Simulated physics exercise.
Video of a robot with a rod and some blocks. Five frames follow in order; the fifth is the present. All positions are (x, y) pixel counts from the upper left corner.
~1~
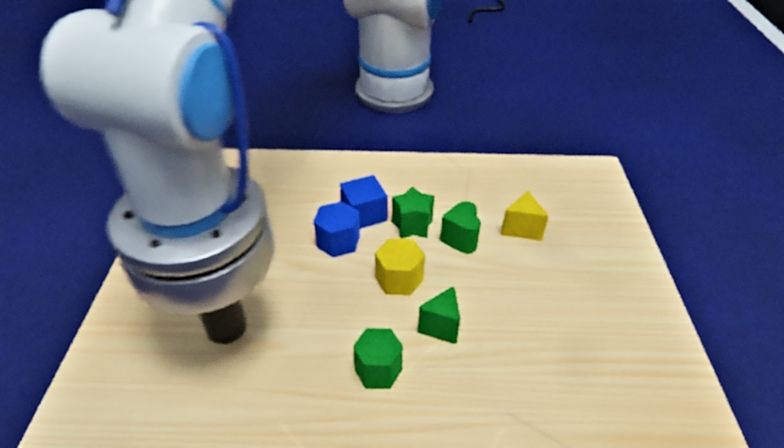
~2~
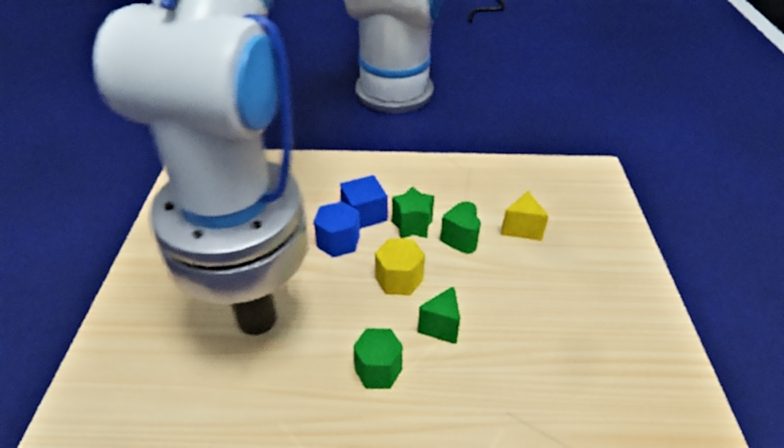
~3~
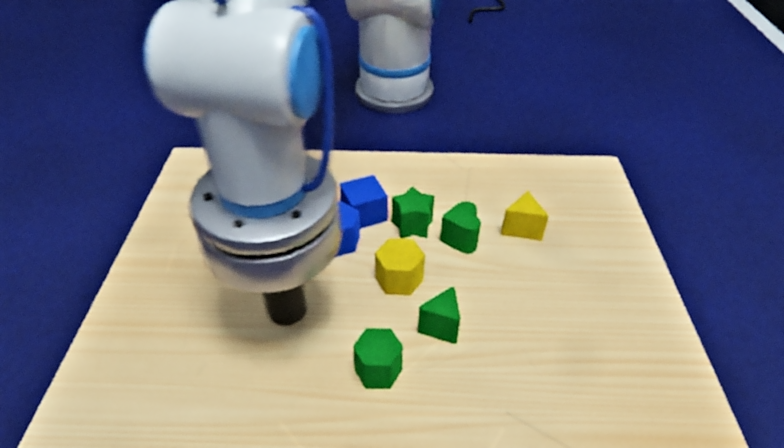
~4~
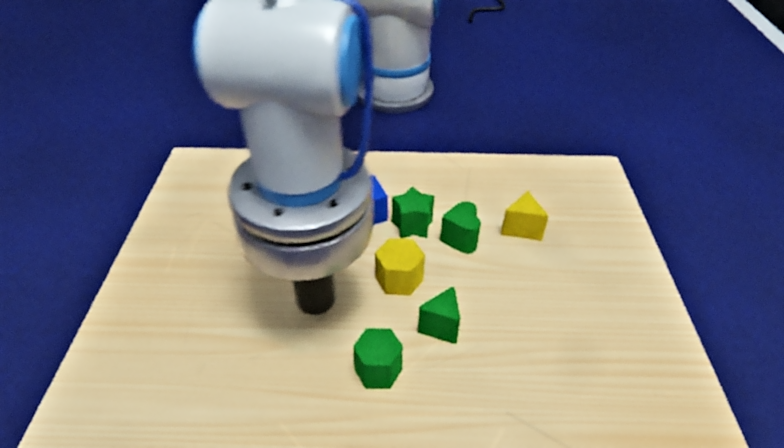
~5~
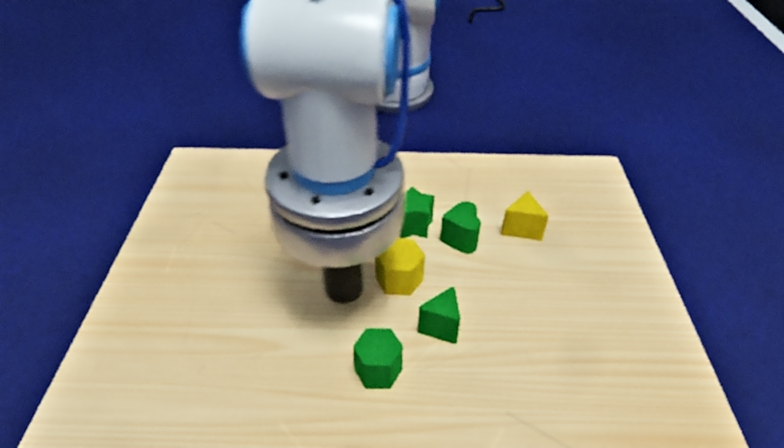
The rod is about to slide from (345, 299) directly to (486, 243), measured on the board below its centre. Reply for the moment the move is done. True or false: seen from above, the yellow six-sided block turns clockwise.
That statement is not accurate.
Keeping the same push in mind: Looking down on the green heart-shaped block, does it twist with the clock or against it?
Bird's-eye view: Counterclockwise.
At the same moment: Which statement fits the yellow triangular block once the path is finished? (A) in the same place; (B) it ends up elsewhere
The answer is B.
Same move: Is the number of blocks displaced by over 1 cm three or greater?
The answer is yes.
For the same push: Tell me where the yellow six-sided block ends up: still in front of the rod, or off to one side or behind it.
Before the rod.
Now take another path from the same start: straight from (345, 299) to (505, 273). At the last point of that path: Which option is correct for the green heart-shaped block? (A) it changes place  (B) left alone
A.
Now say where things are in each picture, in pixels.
The first picture shows lower end of the rod at (227, 328), tops of blocks, yellow six-sided block at (400, 253), green star at (414, 201), green heart-shaped block at (464, 215), yellow triangular block at (528, 205).
The second picture shows rod at (257, 320), blocks as before.
The third picture shows rod at (287, 310), blocks as before.
The fourth picture shows rod at (316, 300), blocks as before.
The fifth picture shows rod at (344, 289), yellow six-sided block at (400, 253), green star at (414, 201), green heart-shaped block at (464, 215), yellow triangular block at (528, 205).
On the path given first. One third of the way, rod at (397, 269); yellow six-sided block at (434, 242).
Two thirds of the way, rod at (445, 250); yellow six-sided block at (482, 225); green heart-shaped block at (484, 201), turned 30° anticlockwise.
At the end, rod at (488, 234); yellow six-sided block at (519, 204), turned 20° anticlockwise; green star not moved; green heart-shaped block at (500, 183), turned 55° anticlockwise; yellow triangular block at (550, 197), turned 50° clockwise.
